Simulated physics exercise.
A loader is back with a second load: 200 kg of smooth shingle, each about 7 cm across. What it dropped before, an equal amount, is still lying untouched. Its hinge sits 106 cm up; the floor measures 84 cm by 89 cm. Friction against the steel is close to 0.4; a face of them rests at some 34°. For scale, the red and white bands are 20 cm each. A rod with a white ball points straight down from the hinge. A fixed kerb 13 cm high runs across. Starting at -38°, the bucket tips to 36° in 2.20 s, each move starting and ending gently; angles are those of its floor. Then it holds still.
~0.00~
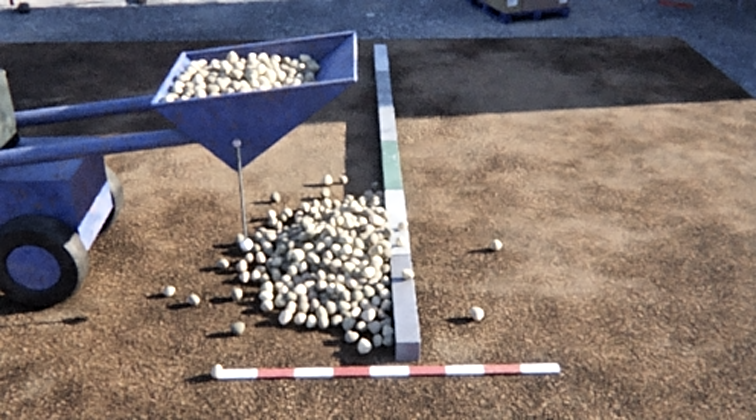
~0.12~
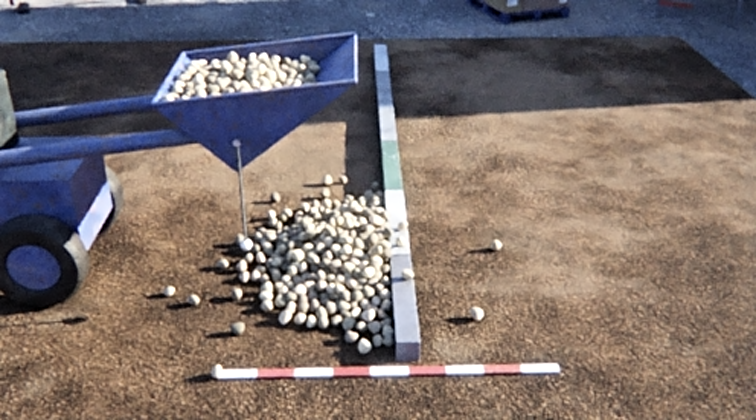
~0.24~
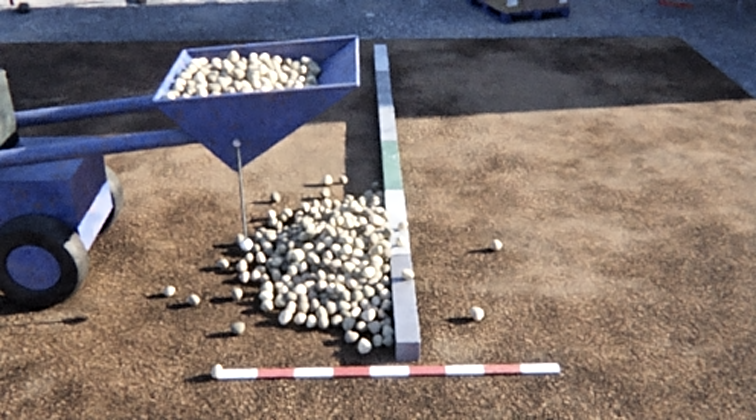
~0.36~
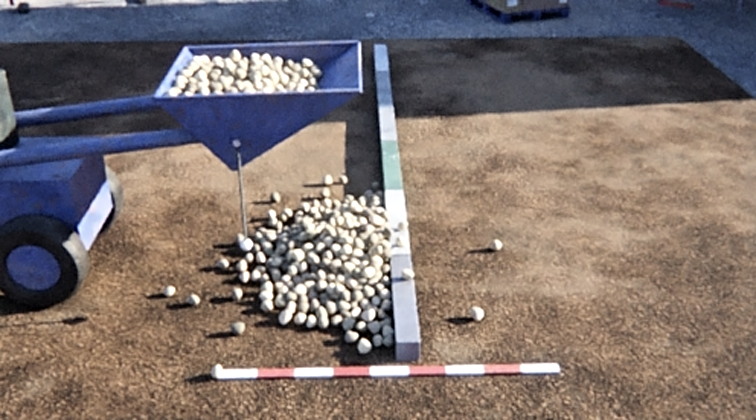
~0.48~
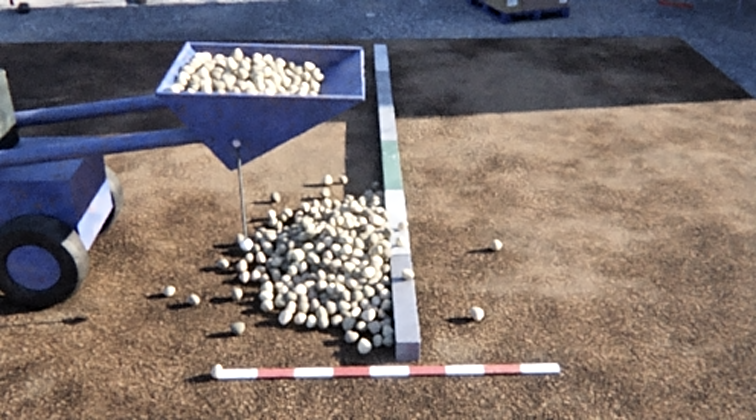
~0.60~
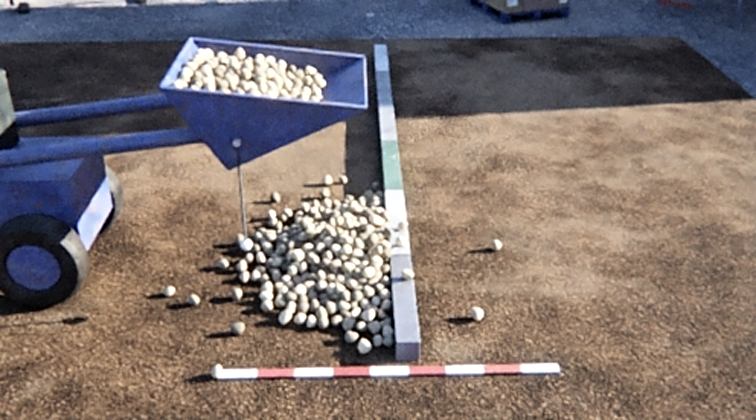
A blue bucket loaded with pale stones tilting slightly on its arms above an unmoving stone heap beside a low kerb.
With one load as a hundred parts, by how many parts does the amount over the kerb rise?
About 55 per cent.
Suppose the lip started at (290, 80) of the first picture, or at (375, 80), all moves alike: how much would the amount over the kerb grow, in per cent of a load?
First some 5, then 75 per cent.
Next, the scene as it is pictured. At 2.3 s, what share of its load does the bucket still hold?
It holds some 20 per cent.
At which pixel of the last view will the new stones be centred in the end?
Their middle is at about (415, 248).
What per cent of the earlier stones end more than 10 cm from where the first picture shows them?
Roughly 0 per cent of them.
After 1.6 s the floor is at 24°; in per cent of one load, 97 in the bucket, 103 on this side of the kerb; the foremost stones are at (417, 248).
After 2.3 s the floor is at 36°; in per cent of one load, 18 in the bucket, 162 on this side of the kerb, 20 over the kerb; the foremost stones are at (489, 248).
After 2.7 s the floor is at 36°; in per cent of one load, 0 in the bucket, 156 on this side of the kerb, 44 over the kerb; the foremost stones are at (551, 256).
After 5.1 s the floor is at 36°; in per cent of one load, 0 in the bucket, 145 on this side of the kerb, 55 over the kerb; the foremost stones are at (598, 248). Net gain over the kerb, 55.
